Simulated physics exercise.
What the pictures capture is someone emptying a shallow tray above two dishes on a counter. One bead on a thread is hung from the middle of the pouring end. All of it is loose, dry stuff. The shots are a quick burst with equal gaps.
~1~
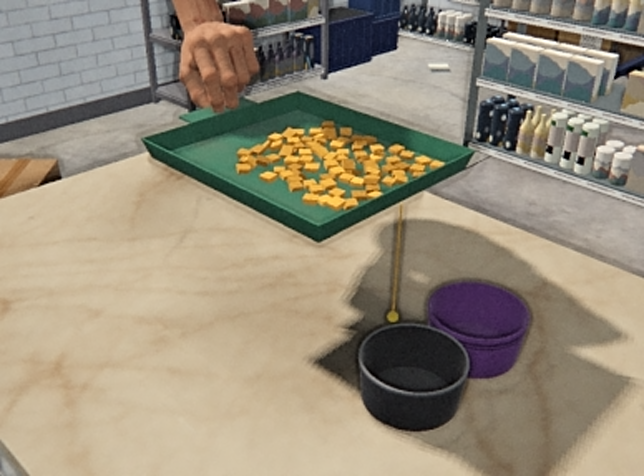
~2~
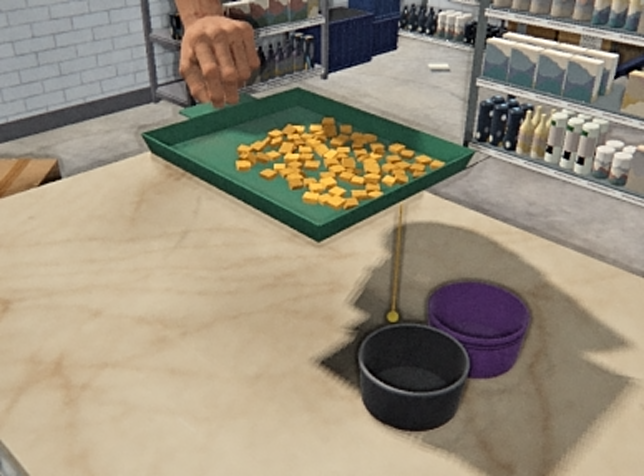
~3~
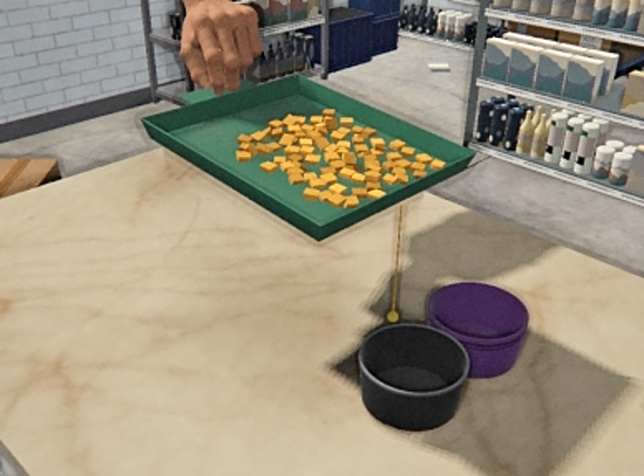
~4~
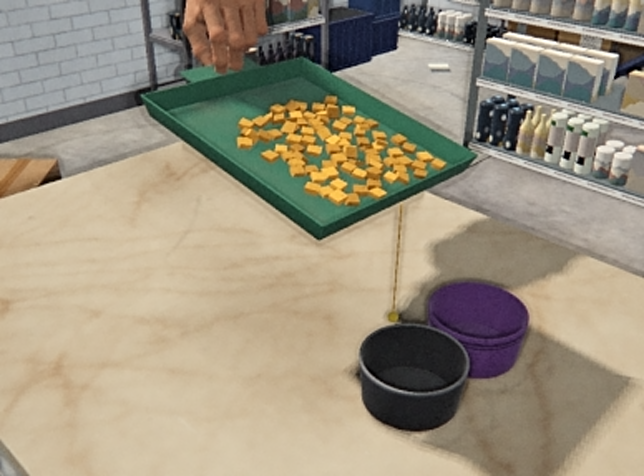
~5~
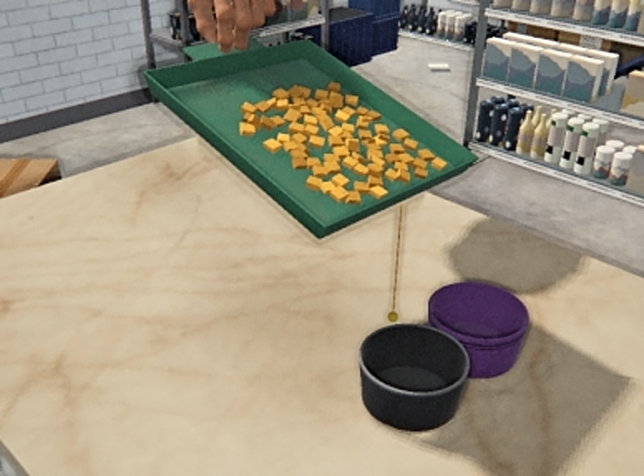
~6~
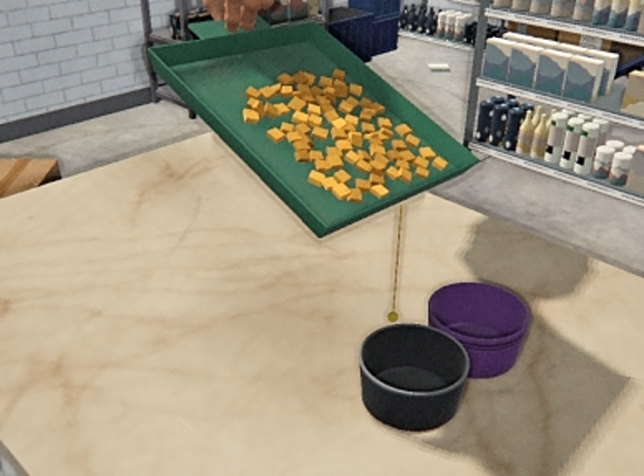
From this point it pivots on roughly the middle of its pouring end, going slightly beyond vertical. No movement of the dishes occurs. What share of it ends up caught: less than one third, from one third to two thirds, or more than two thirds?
More than two thirds.
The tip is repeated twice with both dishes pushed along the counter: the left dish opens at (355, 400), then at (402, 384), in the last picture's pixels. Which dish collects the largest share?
Try one: The rightmost one; try two: The rightmost one.
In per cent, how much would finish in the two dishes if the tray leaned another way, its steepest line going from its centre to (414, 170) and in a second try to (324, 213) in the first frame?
Respectively 50 and 0 in a hundred.
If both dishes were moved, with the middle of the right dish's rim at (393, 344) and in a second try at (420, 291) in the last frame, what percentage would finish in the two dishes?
Trial 1 20%, trial 2 0%.
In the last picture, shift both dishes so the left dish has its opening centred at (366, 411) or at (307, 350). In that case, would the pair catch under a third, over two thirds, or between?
For the first spot it's in the middle band, and for the next one it's less than a third.
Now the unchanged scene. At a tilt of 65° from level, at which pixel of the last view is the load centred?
Roughly at (415, 168).
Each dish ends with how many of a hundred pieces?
Result - left dish: 40 %; right dish: 50 %.
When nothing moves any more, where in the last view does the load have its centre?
Last view, resting centre - approx. (470, 361).
Shortly afterwards, tray tipped steeply; the whole lot on the tray.
Next, tray tipped past a quarter turn; near a third on the tray; a little in the left dish; a little in the right dish; only a few outside both; near a third in the air.
Some moments later, tray tipped past a quarter turn; near a third in the left dish; near half in the right dish; a little outside both.
In the end, tray tipped past a quarter turn; near a third in the left dish; near half in the right dish; a little outside both.
